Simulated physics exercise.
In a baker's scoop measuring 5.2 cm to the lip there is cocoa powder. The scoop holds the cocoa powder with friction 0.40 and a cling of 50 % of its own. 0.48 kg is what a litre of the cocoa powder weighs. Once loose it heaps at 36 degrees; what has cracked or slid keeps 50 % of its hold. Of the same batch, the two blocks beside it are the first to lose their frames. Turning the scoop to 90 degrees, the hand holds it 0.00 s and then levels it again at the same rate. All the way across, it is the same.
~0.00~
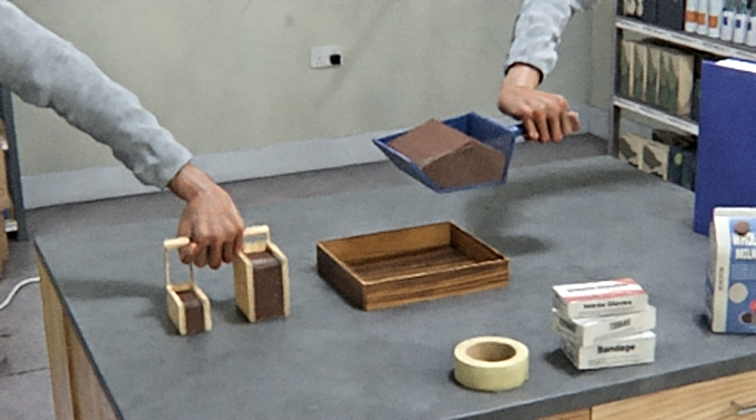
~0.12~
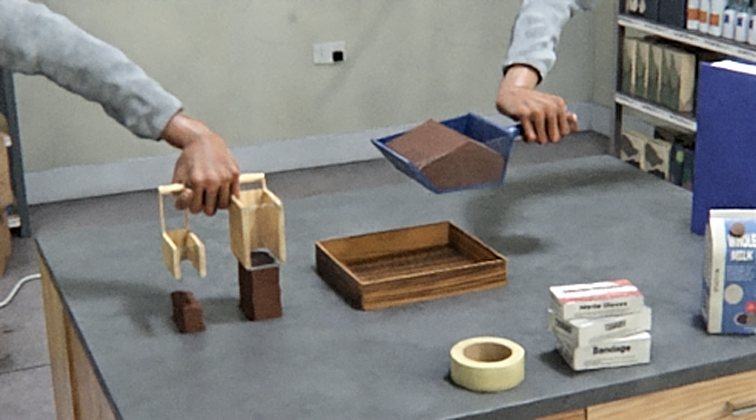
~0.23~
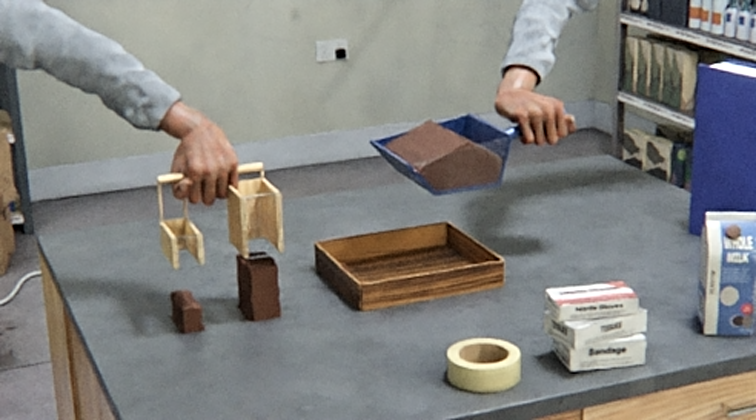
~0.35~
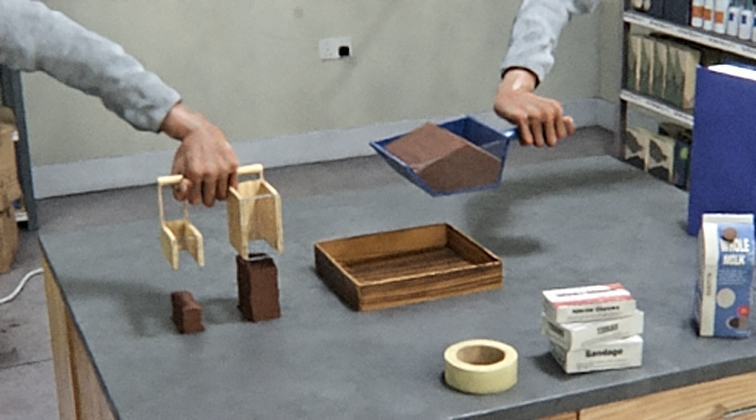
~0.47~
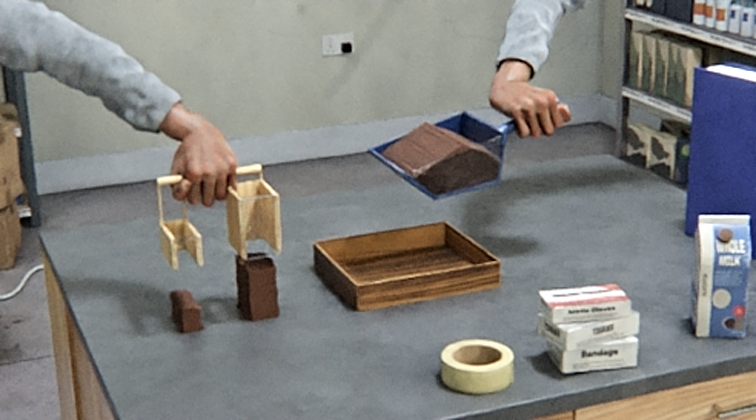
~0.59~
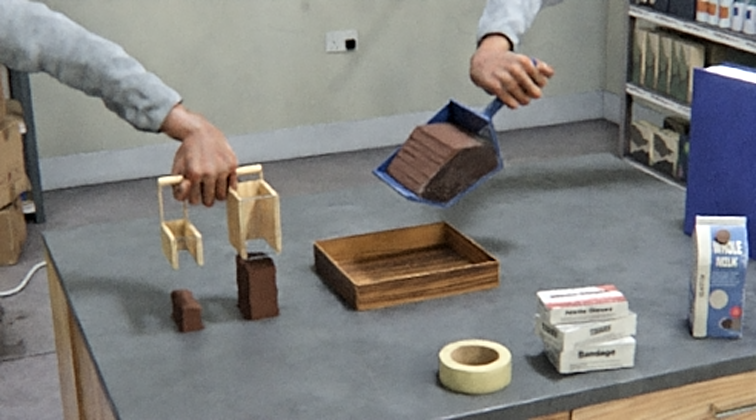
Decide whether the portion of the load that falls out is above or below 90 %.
Looks like the result lands south of 90 per cent.
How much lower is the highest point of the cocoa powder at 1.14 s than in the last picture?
The difference comes to roughly 7.5 cm.
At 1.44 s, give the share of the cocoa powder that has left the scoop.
Close to 85 percent.
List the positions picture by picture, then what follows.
In the first picture, lip at (413, 161), tilt 0 degrees; highest point of the cocoa powder at (472, 140); test blocks 4.1 cm, 8.8 cm high (left to right).
In the second picture, lip at (411, 162), tilt 0 degrees; highest point of the cocoa powder at (470, 141); test blocks 4.1 cm, 8.7 cm high (left to right).
In the third picture, lip at (409, 164), tilt 0 degrees; highest point of the cocoa powder at (468, 143); test blocks 4.1 cm, 8.7 cm high (left to right).
In the fourth picture, lip at (408, 165), tilt 0 degrees; highest point of the cocoa powder at (466, 145); test blocks 4.1 cm, 8.7 cm high (left to right).
In the fifth picture, lip at (406, 173), tilt 6 degrees; highest point of the cocoa powder at (463, 145); test blocks 4.1 cm, 8.7 cm high (left to right).
In the sixth picture, lip at (409, 196), tilt 29 degrees; highest point of the cocoa powder at (465, 147); test blocks 4.1 cm, 8.7 cm high (left to right).
By 0.84 s, the scoop is at 82 degrees and 0 % has left it.
By 1.14 s, the scoop is at 67 degrees and 73 % has left it.
By 1.44 s, the scoop is at 5 degrees and 83 % has left it.
By 1.75 s, the scoop is at 0 degrees and 83 % has left it.
By 1.88 s, at the end, the scoop is at 0 degrees and 83 % has left it.
